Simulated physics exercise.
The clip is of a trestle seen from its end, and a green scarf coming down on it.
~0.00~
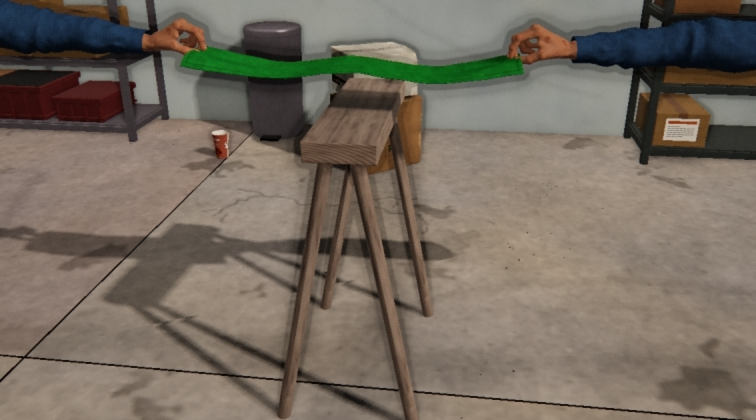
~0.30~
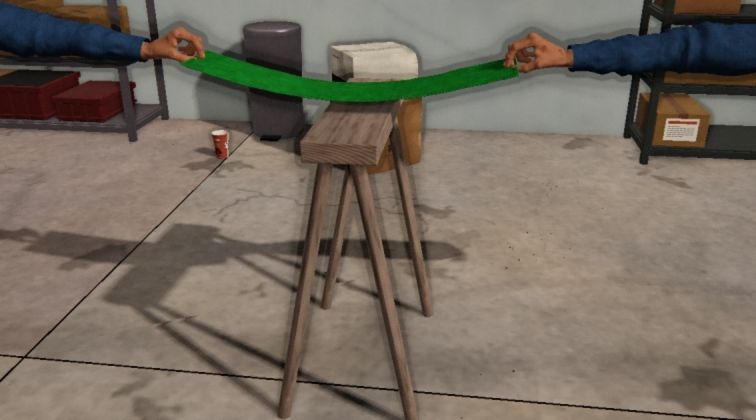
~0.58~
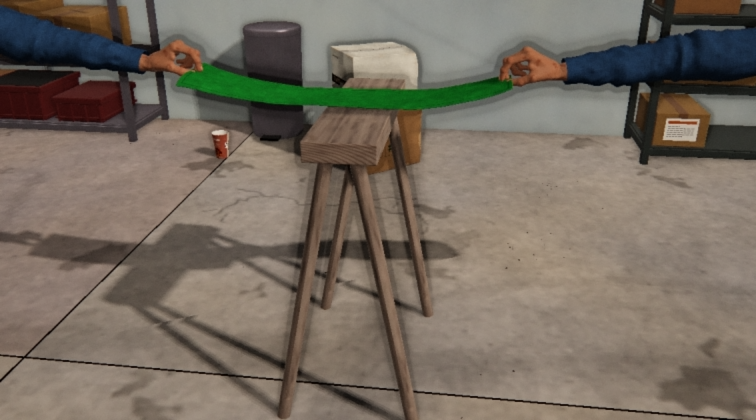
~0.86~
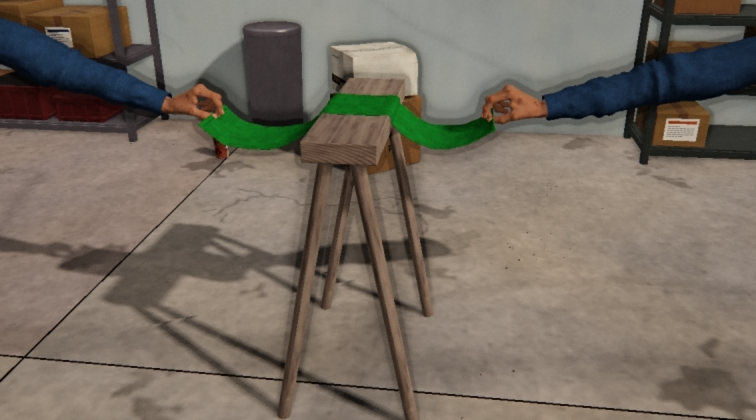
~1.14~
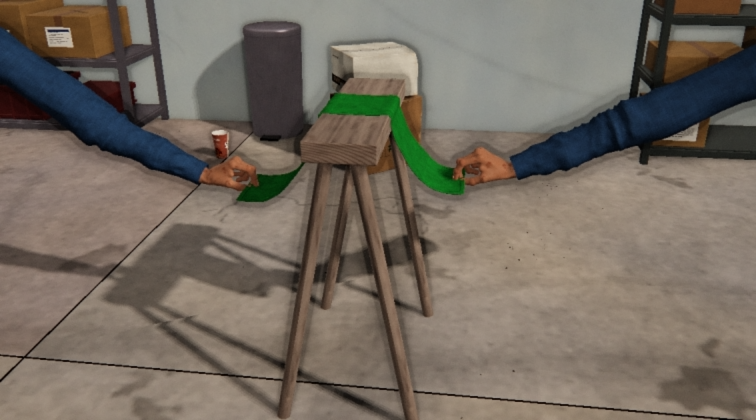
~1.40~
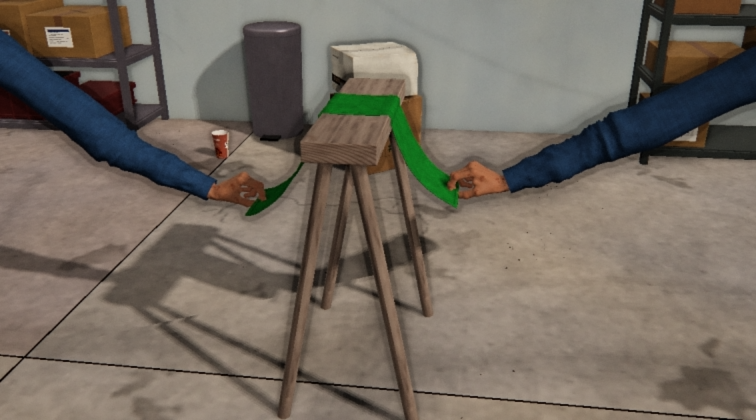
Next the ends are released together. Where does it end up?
The green scarf hangs there.
Around 2.04 s, scarf hanging on both sides, left end near (372, 228), right end near (374, 210).
Around 2.84 s, scarf hanging on both sides, left end near (360, 233), right end near (381, 213).
Finally, scarf hanging on both sides, left end near (332, 235), right end near (407, 214). The green scarf keeps its place.
